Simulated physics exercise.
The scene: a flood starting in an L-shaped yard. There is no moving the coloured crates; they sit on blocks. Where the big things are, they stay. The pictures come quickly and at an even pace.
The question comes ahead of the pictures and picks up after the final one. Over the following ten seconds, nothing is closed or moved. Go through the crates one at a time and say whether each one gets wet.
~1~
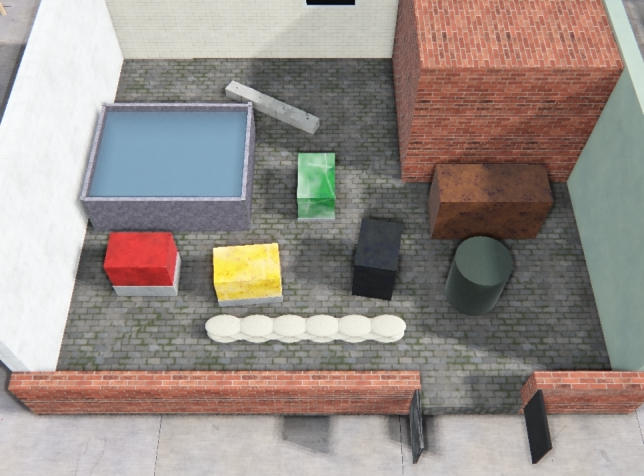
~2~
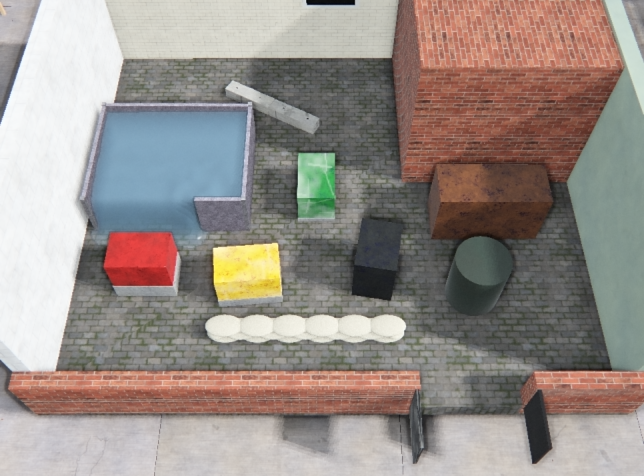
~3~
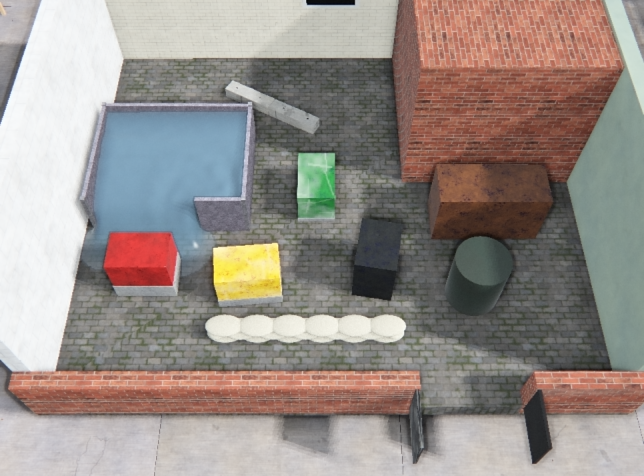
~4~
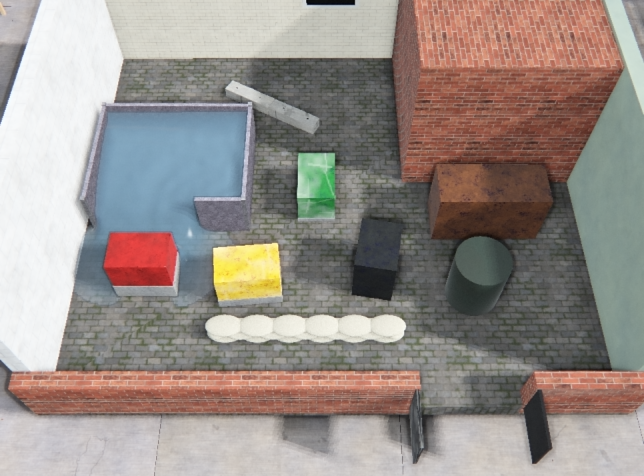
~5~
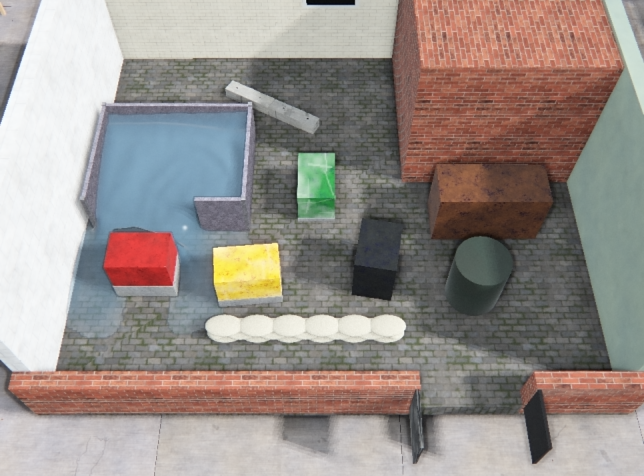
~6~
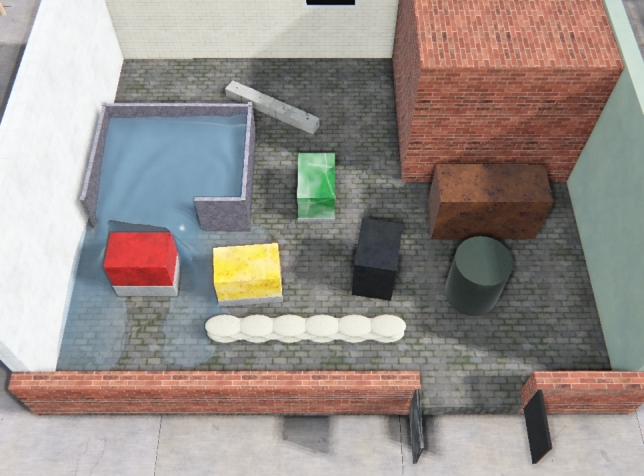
Crate by crate: Red crate - yes, wet; yellow crate - yes, wet; green crate - yes, wet.
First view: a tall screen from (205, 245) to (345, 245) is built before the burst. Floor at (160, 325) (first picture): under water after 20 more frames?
There: Awash.
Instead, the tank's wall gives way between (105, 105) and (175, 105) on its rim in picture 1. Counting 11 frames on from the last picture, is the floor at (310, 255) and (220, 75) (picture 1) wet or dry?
Untouched, then inundated.
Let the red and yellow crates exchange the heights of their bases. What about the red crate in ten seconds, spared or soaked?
Verdict on the red crate: It gets flooded.
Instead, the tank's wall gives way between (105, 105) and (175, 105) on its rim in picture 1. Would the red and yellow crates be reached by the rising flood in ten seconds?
My take: The red one stays clear, while the yellow one stays clear.
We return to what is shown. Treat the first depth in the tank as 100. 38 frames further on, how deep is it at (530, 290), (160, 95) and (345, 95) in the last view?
8, 4, 2 %.
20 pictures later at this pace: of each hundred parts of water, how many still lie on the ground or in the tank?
I make it around 100 per cent.
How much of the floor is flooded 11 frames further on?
It comes to roughly 35 in a hundred.
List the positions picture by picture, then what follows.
Still water in the open tank at (171, 153), in the first frame.
The front is at (96, 238), out from the gap at (148, 220), in the second frame.
Water pours out at (148, 220) and has run to (83, 248), in the third frame.
The front is at (204, 291), out from the gap at (149, 221), in the fourth frame.
The front is at (201, 324), out from the gap at (149, 221), in the fifth frame.
Water pours out at (149, 221) and has run to (78, 370), in the sixth frame.
A moment on, water covers 20 % of the floor; the red crate water round its plinth, the yellow crate water round its plinth, the green crate water round its plinth.
Next, water covers 35 % of the floor; the red crate water round its plinth, the yellow crate water round its plinth, the green crate water round its plinth.
Then, water covers 60 % of the floor; the red crate water round its plinth, the yellow crate water round its plinth, the green crate water round its plinth.
Later, water covers 85 % of the floor; the red crate water round its plinth, the yellow crate water round its plinth, the green crate water round its plinth.
In the end, water covers 95 % of the floor; the red crate was topped, the yellow crate was topped, the green crate was topped.
